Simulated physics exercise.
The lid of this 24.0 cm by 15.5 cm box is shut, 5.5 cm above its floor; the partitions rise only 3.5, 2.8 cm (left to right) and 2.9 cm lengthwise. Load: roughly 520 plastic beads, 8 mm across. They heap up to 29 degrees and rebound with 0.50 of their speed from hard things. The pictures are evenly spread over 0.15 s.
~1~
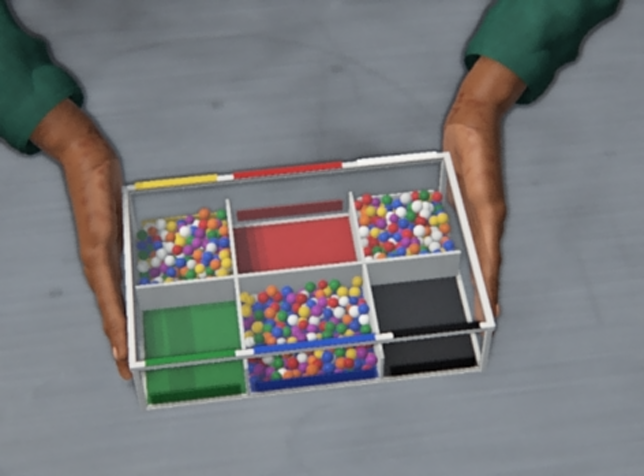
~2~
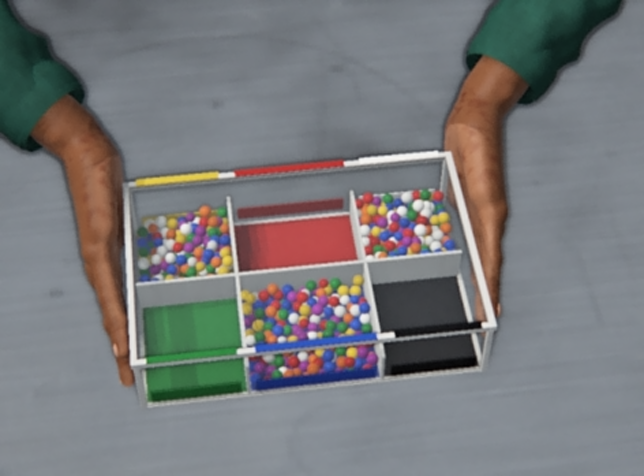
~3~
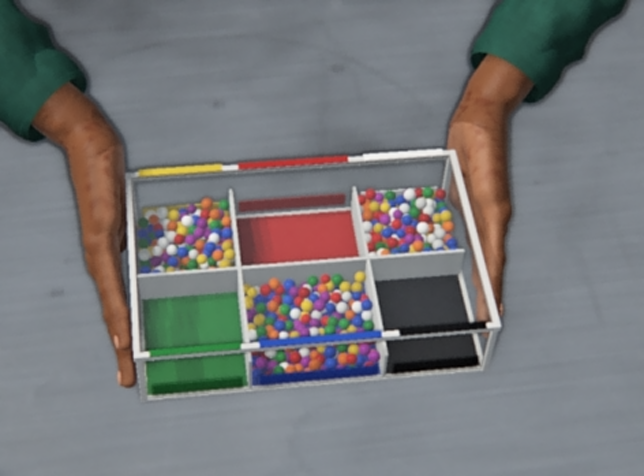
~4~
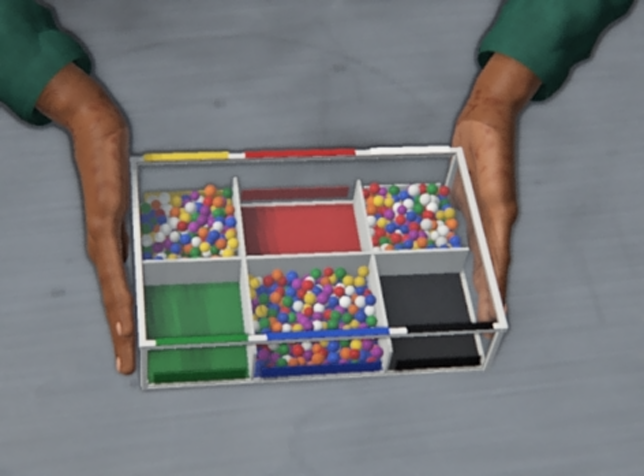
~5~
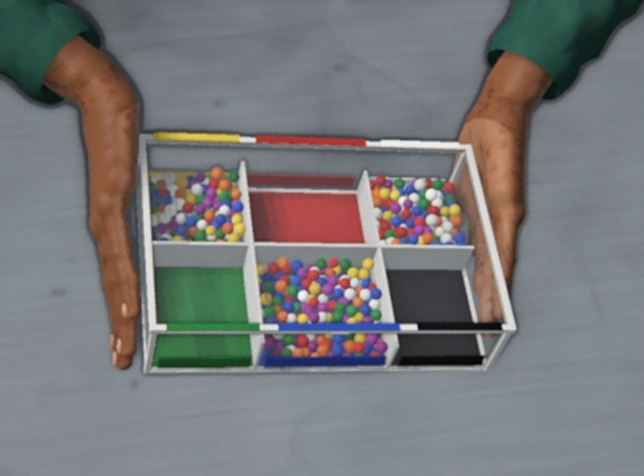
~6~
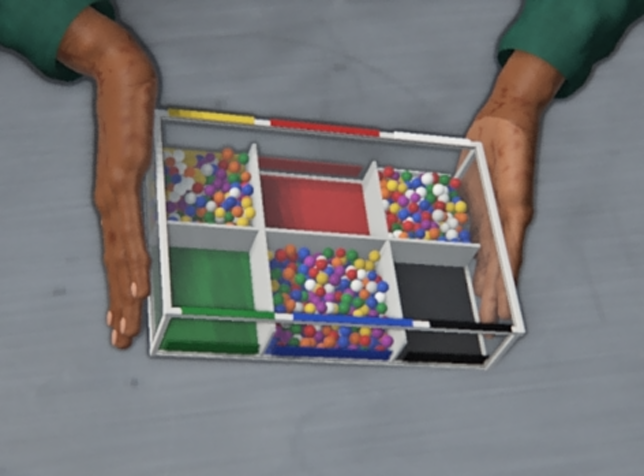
A clear, divided box of colourful beads was tilted by two hands, gently at first and then more steeply, its right side dipping lower while the beads stayed in three of its compartments.
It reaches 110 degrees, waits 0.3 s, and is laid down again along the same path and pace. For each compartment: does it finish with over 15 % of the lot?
Red compartment: Under; blue compartment: Under; green compartment: Under; yellow compartment: Under; white compartment: Over; black compartment: Over.
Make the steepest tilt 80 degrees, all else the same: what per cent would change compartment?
Some 55 per cent.
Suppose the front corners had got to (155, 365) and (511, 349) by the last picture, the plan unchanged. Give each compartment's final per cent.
Red 0, blue 40, green 10, yellow 0, white 5, black 40.
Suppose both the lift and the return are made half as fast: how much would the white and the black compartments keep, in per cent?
White 30, black 65.
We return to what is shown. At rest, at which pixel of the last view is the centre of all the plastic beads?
Near (431, 298).
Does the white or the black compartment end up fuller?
It is the black one.
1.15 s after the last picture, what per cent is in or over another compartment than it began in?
About 70 per cent.
Then, 0.70 s after the last picture, tilt 110 degrees; red 5 %, blue 10 %, yellow 10 %, white 30 %, black 40 %.
Then, 1.15 s after the last picture, tilt 62 degrees; blue 5 %, white 30 %, black 65 %.
Then, 1.70 s after the last picture, tilt 0 degrees; blue 5 %, white 30 %, black 65 %.
In the end, red 0 %, blue 5 %, green 0 %, yellow 0 %, white 30 %, black 65 %.
